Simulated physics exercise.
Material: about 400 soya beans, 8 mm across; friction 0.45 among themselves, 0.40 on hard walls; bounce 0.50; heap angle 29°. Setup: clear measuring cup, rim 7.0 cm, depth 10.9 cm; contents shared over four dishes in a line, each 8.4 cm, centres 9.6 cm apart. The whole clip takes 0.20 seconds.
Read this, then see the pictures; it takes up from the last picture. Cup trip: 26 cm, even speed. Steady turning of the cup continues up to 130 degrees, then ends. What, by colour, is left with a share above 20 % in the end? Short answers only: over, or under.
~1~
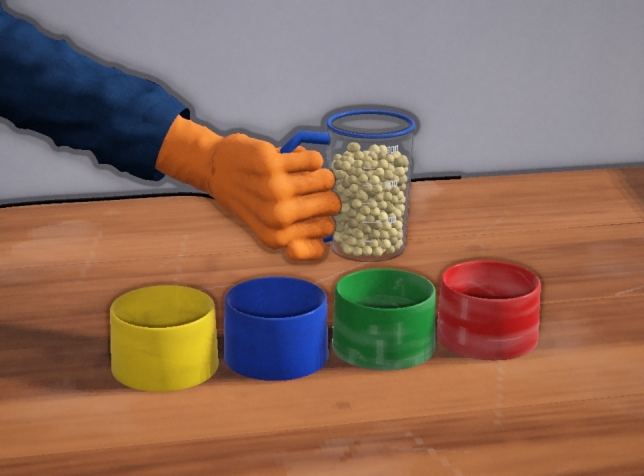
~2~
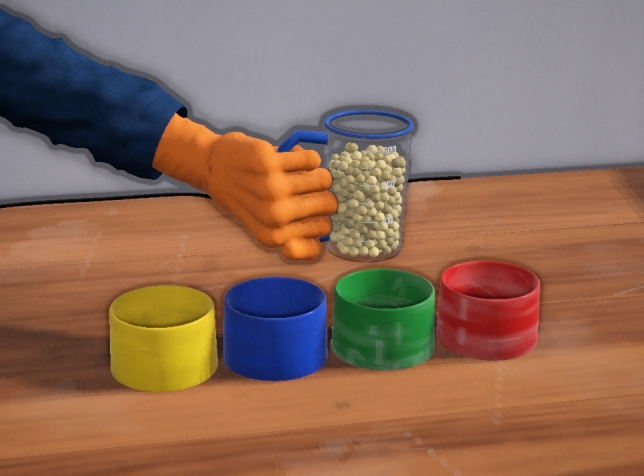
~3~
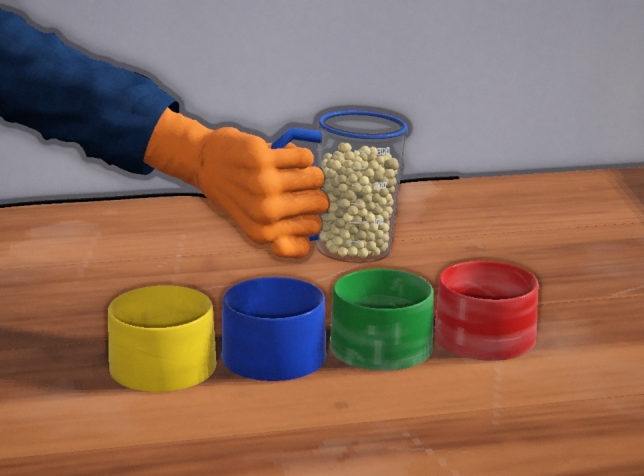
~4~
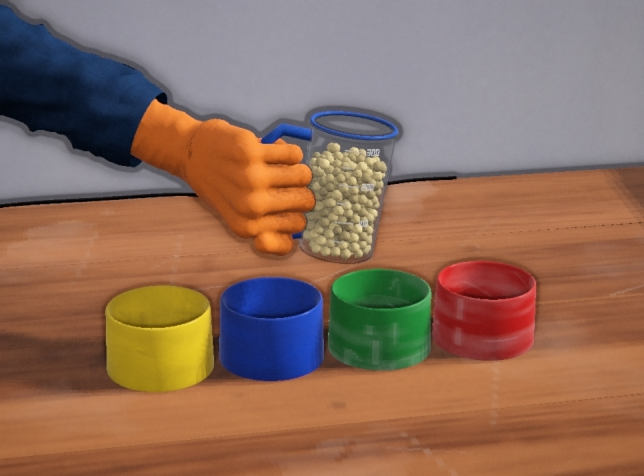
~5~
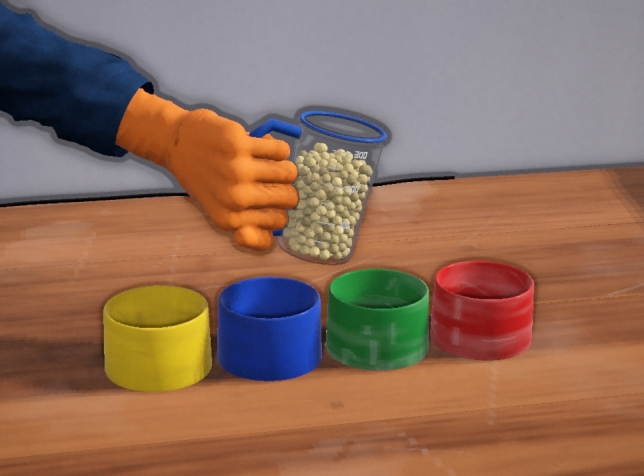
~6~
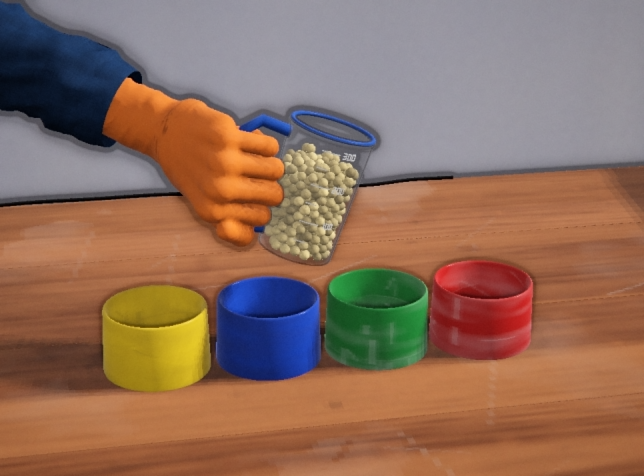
Red under. Blue under. Green under. Yellow over. Counter under.
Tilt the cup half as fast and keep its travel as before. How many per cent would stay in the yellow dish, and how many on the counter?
Yellow 100; counter 0.
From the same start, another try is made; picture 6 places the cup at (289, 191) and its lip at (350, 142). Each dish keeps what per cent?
Red: 0 / blue: 0 / green: 0 / yellow: 100.
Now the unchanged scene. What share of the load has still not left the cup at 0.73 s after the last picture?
About 90 per cent.
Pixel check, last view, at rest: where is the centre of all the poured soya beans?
Look around (153, 334) in the last picture.
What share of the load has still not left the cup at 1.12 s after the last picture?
My guess is near 5 per cent.
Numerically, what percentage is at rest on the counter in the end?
Near 5 percent, roughly speaking.
Then, 0.44 s after the last picture, tilt 72 degrees; cup holds 100 %.
Then, 0.73 s after the last picture, tilt 108 degrees; cup holds 90 %, yellow 5 %.
Then, 1.12 s after the last picture, tilt 130 degrees; cup holds 5 %, yellow 90 %.
In the end, red 0 %, blue 0 %, green 0 %, yellow 95 %, counter 5 %.
